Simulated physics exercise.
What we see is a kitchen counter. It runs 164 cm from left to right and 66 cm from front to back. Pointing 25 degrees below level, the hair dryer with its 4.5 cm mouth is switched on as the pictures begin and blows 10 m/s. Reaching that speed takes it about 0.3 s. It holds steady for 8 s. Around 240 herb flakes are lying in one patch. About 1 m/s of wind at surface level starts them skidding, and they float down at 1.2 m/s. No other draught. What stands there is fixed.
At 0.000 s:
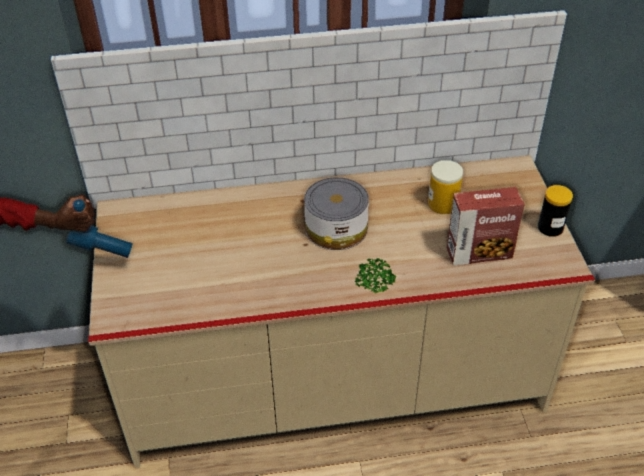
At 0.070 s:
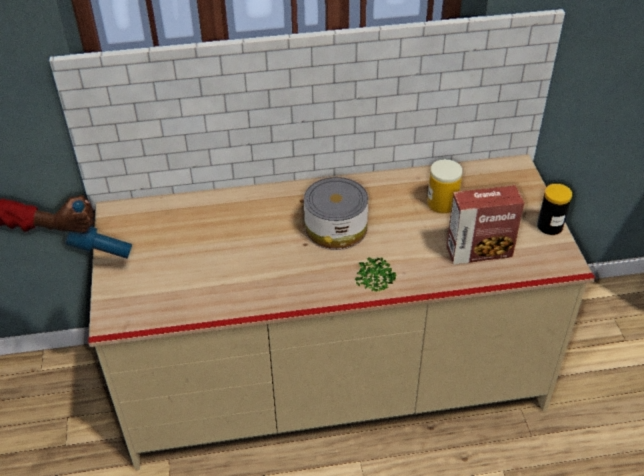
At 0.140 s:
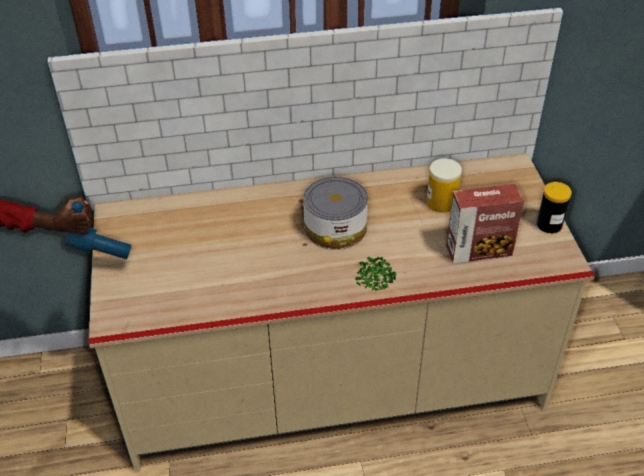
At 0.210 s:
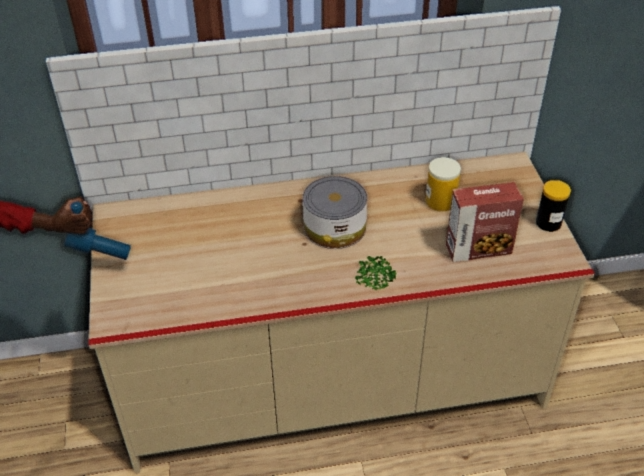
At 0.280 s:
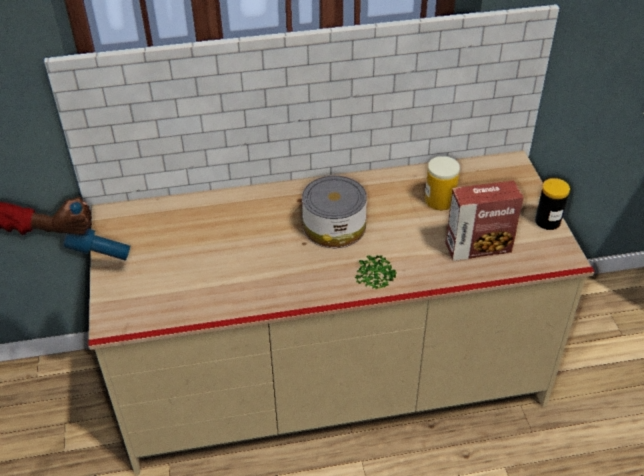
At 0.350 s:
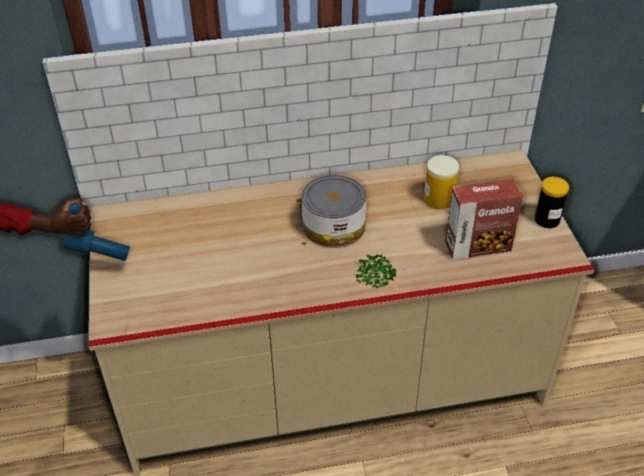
A hand holds a blue hair dryer over a kitchen counter while the herb flakes lie still.
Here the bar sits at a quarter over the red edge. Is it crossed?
My prediction: The spill over that edge overshoots a quarter.
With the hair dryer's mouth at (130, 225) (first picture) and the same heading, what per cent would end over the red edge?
Then around 100 percent.
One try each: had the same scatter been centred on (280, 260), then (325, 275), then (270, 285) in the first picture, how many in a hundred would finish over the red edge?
Try by try: About 15 per cent, 70 per cent and 100 per cent.
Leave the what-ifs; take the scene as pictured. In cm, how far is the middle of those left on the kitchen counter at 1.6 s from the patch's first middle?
It works out to close to 45 cm.
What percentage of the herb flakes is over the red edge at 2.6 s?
Some 60 per cent.
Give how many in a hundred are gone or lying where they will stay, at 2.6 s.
I would put it at around 80 %.
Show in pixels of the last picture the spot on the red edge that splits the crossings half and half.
Close to pixel (495, 285).
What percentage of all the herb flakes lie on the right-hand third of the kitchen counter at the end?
I'd estimate around 15 per cent.
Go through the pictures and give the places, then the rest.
In the first frame, the middle of the herb flakes is near (375, 275), none has stirred yet and the mouth of the hair dryer is at (130, 251).
In the second frame, the middle of the herb flakes is near (375, 274), none has stirred yet and the red edge is centred on (350, 310).
In the third frame, the middle of the herb flakes is near (375, 273), none has stirred yet, the top of a large tin is at (336, 198) and the top of a carton is at (489, 196).
In the fourth frame, the middle of the herb flakes is near (375, 273) and none has stirred yet.
In the fifth frame, the middle of the herb flakes is near (375, 272) and none has stirred yet.
In the sixth frame, the middle of the herb flakes is near (375, 271) and none has stirred yet.
After 1.6 s the count stands so, 62 % are over the red edge; the middle of those still in play is near (502, 260).
After 2.6 s the count stands so, 62 % are over the red edge; the middle of those still in play is near (502, 260).
After 4.4 s the count stands so, 62 % are over the red edge; the middle of those still in play is near (448, 252).
After 8.0 s, at the end, 63 % are over the red edge.
